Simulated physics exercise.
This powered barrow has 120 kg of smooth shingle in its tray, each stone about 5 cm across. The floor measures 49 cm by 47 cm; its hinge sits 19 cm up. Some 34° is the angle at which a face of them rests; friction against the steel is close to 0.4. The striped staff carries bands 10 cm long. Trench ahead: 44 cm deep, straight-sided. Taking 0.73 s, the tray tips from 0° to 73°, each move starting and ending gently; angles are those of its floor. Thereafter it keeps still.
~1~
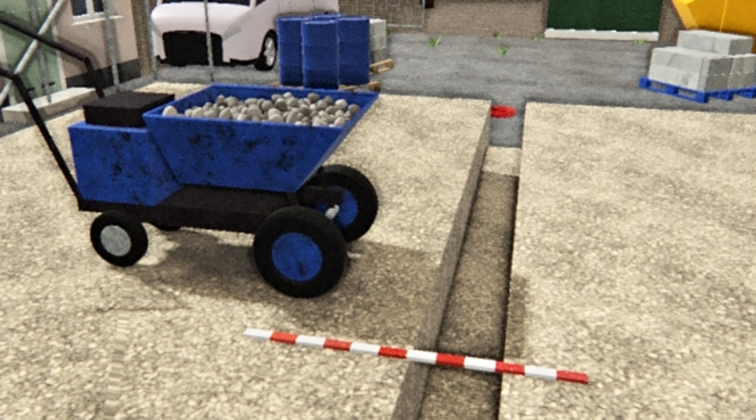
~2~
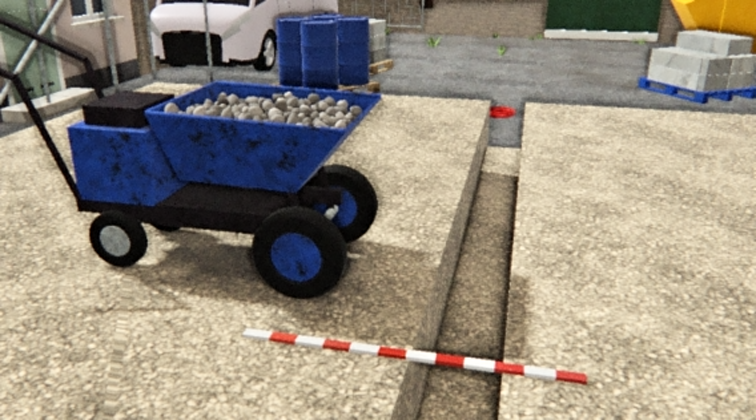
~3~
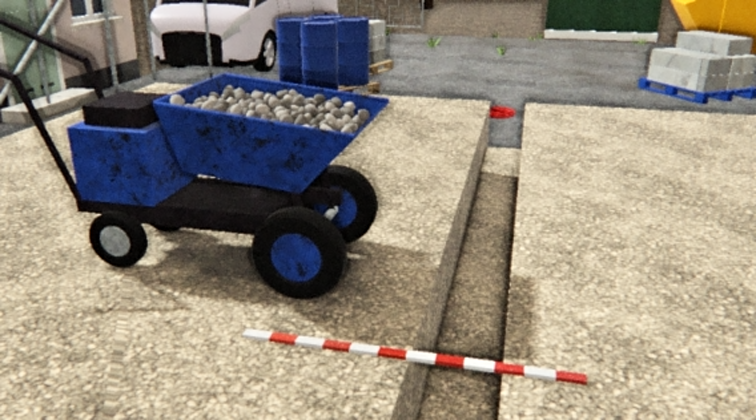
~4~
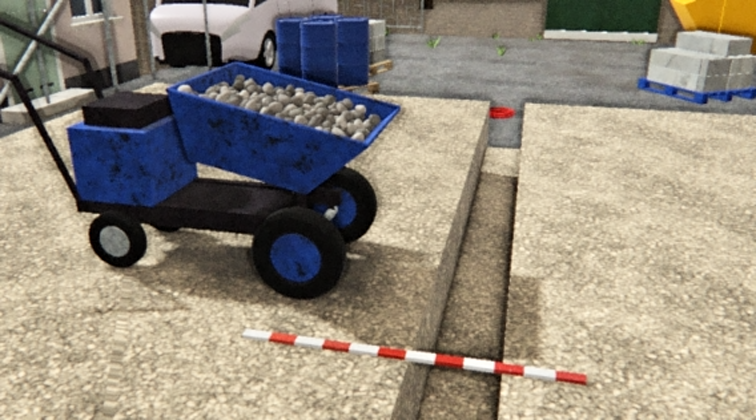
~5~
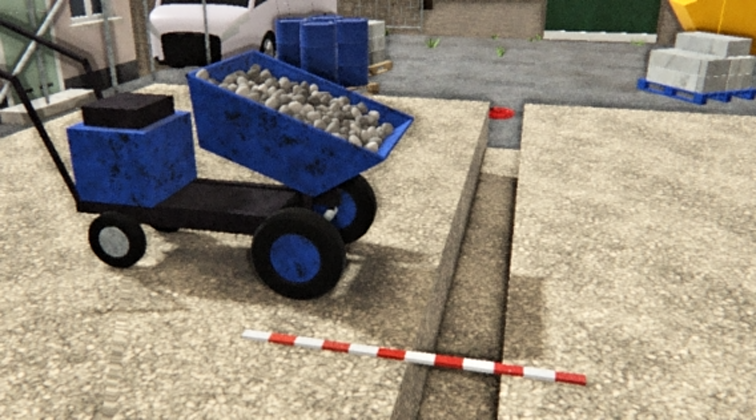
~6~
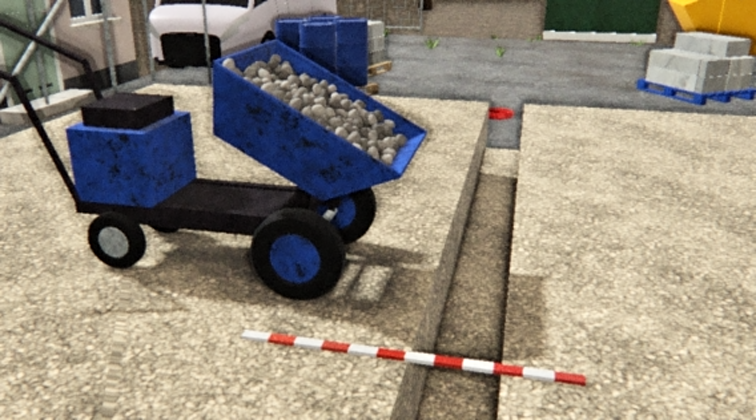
The blue tray of a small powered barrow, heaped with smooth grey stones, sits level at first beside a narrow straight-sided trench and a red-and-white striped staff. It then tilts gradually, its left end rising and its right lip dipping toward the trench, while the wheels stay put and the stones remain inside.
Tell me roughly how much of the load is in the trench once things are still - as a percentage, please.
I would put it at 65 %.
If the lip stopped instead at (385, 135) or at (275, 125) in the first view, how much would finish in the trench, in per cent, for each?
Around 25% for the first place and 80% for the second.
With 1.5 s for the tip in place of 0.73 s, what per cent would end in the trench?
Estimate: About 80 %.
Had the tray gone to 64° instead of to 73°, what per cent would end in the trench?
Some 65% would finish there.
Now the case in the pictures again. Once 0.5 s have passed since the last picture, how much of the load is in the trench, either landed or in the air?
Approx. 35 % of the load.
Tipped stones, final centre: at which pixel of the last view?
At about pixel (488, 353) in the last view.
Then, 0.2 s after the last picture the floor is at 62°, 100 % in the tray; the foremost stones are at (443, 220).
Then, 0.5 s after the last picture the floor is at 73°, 54 % in the tray, 33 % in the trench, 13 % past the trench; the foremost stones are at (559, 302).
Then, 0.9 s after the last picture the floor is at 73°, 10 % in the tray, 54 % in the trench, 36 % past the trench; the foremost stones are at (752, 327).
Then, 2.8 s after the last picture the floor is at 73°, 0 % in the tray, 65 % in the trench, 35 % past the trench; the foremost stones are past the picture's edge.
